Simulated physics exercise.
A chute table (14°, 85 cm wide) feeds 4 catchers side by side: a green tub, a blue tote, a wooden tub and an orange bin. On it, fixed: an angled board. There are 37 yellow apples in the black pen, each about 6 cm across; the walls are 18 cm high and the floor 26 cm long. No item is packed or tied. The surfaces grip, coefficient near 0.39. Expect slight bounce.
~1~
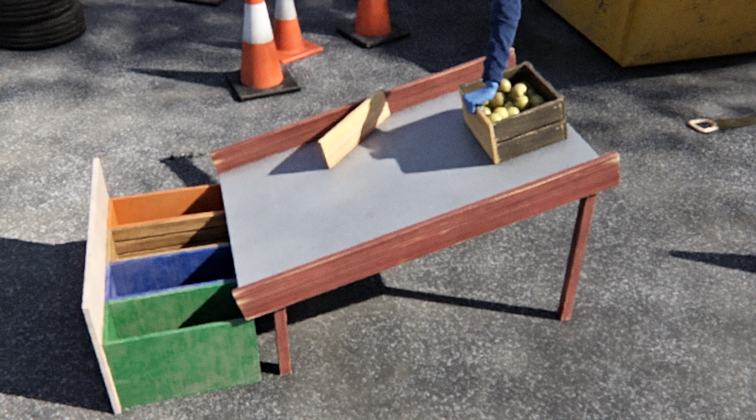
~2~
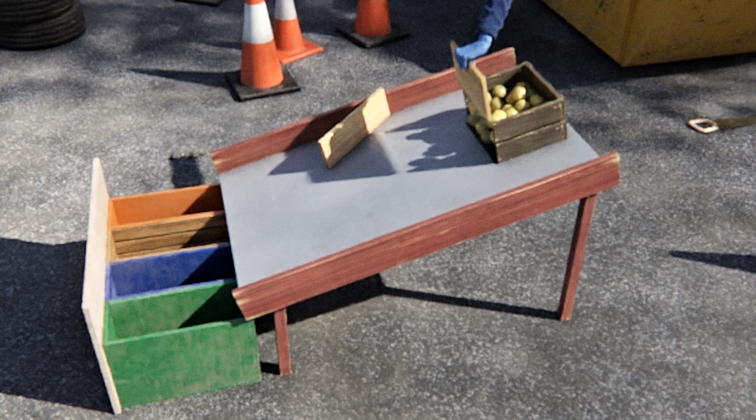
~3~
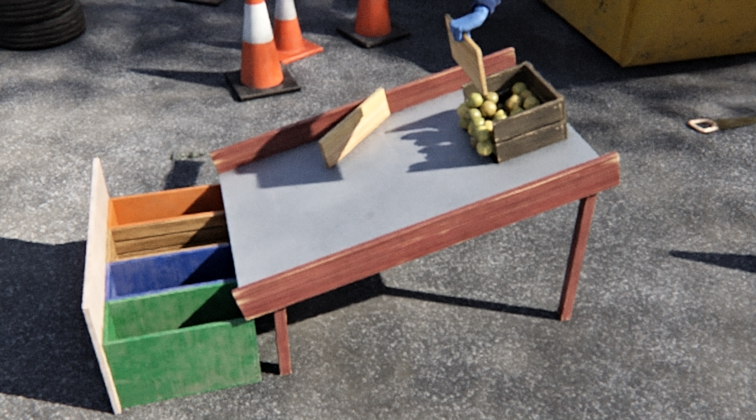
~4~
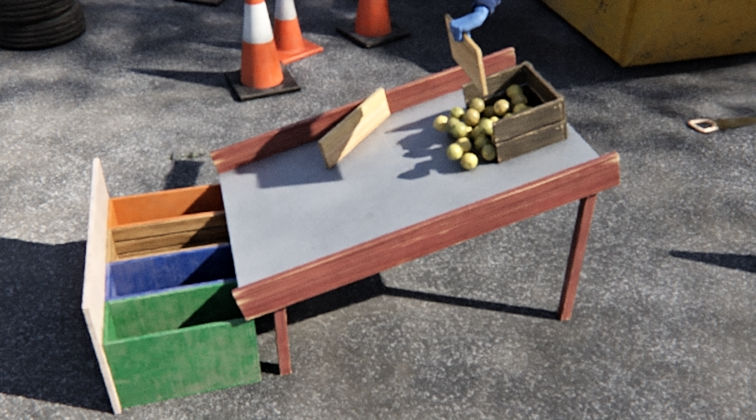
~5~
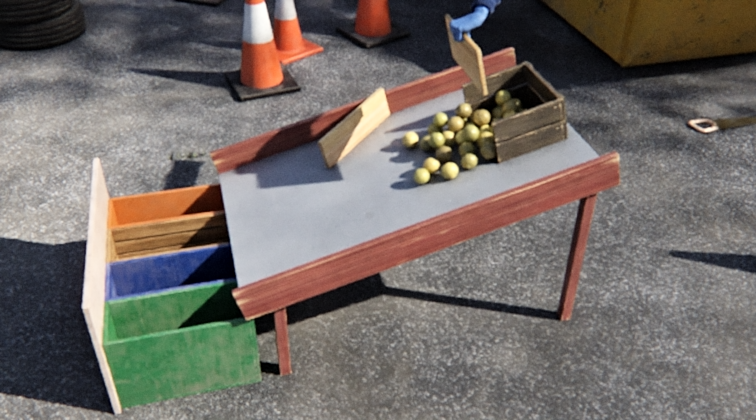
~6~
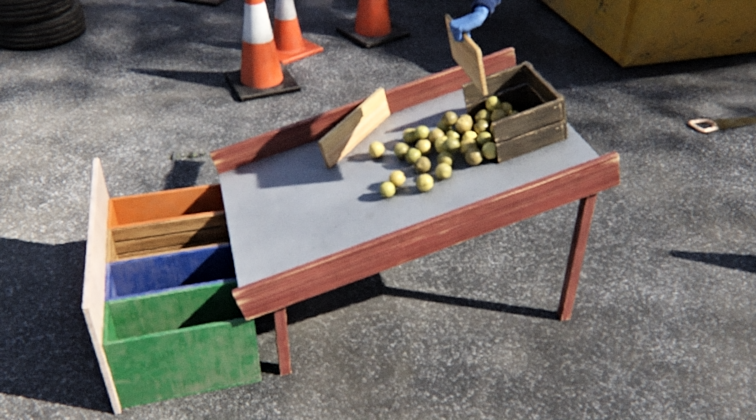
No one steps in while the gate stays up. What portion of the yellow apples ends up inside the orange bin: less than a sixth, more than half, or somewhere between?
Less than a sixth.
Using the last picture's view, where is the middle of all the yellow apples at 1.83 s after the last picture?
The middle lies close to (148, 323).
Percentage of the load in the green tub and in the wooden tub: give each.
About 10 and 25 per cent.
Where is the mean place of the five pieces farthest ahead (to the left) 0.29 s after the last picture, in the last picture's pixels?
Centre approx. at (316, 202) px.
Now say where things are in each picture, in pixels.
In the first picture (places track the rim corner closest to us here), black pen (492, 123); orange bin (111, 227); all still inside.
In the second picture, black pen (492, 123).
In the third picture, black pen (492, 123); 5 out, the lowest apple at (478, 141).
In the fourth picture, black pen (492, 123); 12 out, the lowest apple at (469, 161).
In the fifth picture, black pen (492, 123); 19 out, the lowest apple at (421, 176).
In the sixth picture, black pen (492, 123); orange bin (111, 227); 23 out, the lowest apple at (387, 190).
Then, 0.29 s after the last picture, 4 still in the black pen and 33 on the slope.
Then, 0.66 s after the last picture, 2 in the blue tote, 29 on the slope and 6 in the air.
Then, 1.17 s after the last picture, 2 in the green tub, 13 in the blue tote, 7 in the wooden tub, 8 on the slope and 7 in the air.
When it is over (1.83 s after the last picture), 4 in the green tub, 23 in the blue tote and 10 in the wooden tub. Asked share, 0 of 37, 0 per cent.
